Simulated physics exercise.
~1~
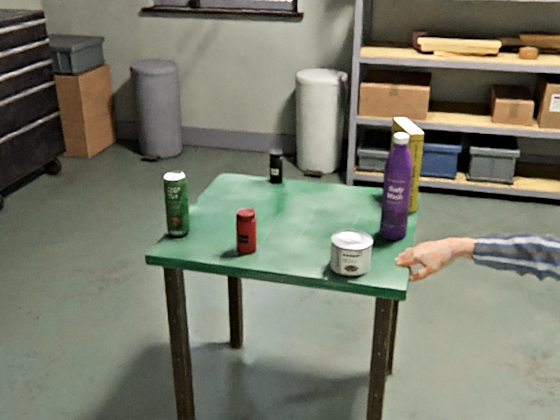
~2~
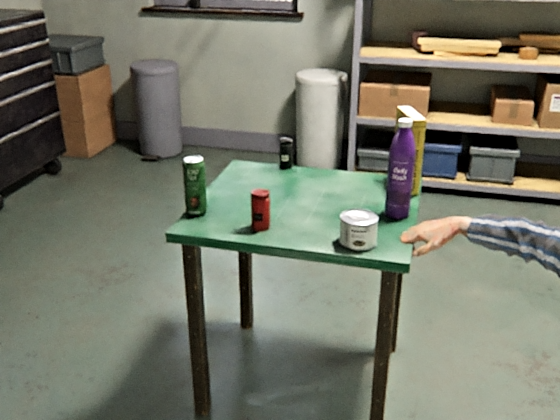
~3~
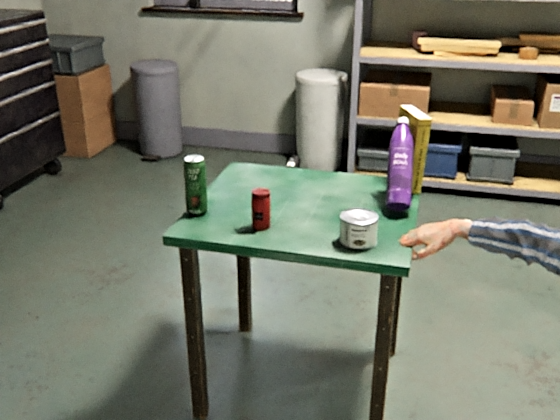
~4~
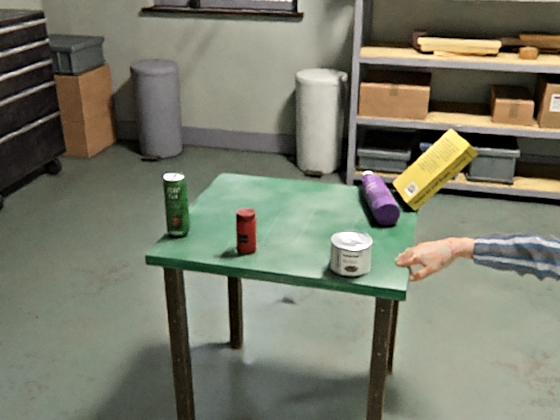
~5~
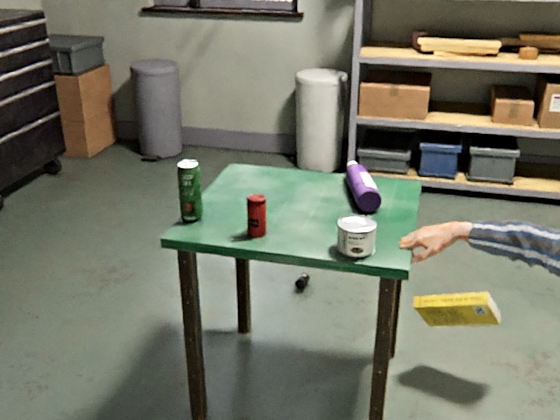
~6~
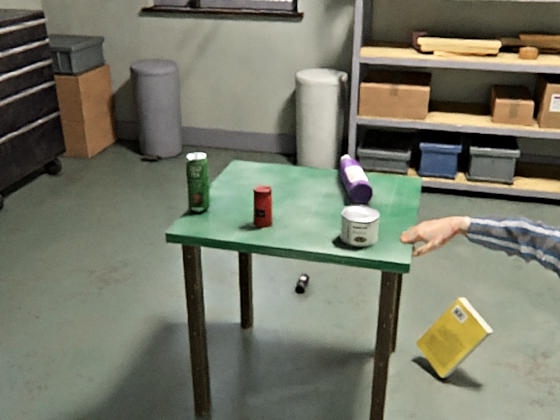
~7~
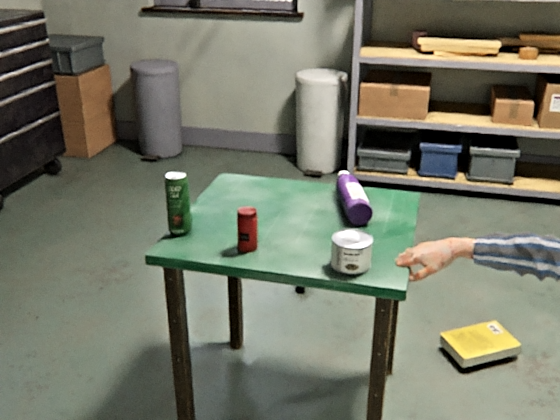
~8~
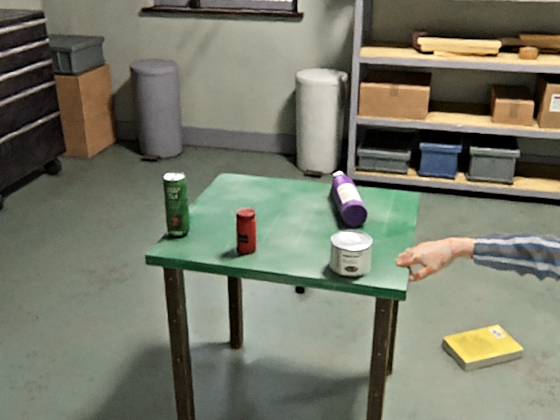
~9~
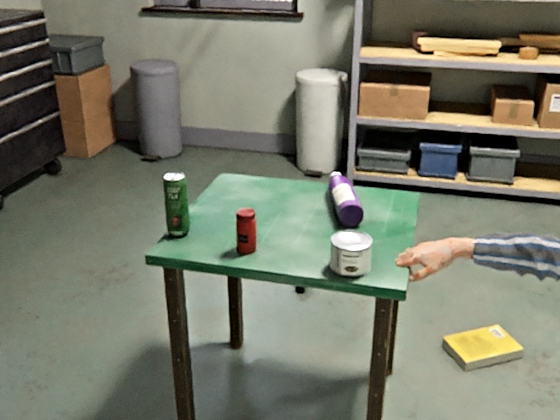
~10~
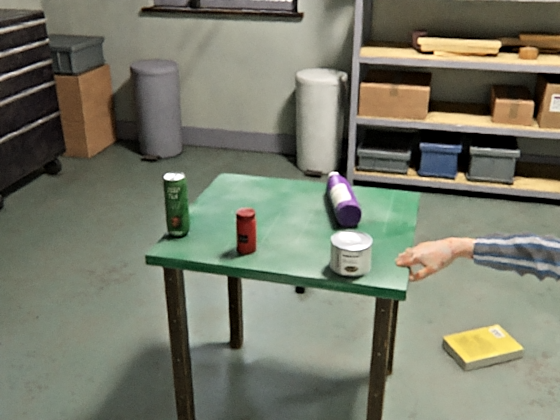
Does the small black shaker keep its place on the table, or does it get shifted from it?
It gets shifted, toppling off the far edge of the table and ending up on the floor.
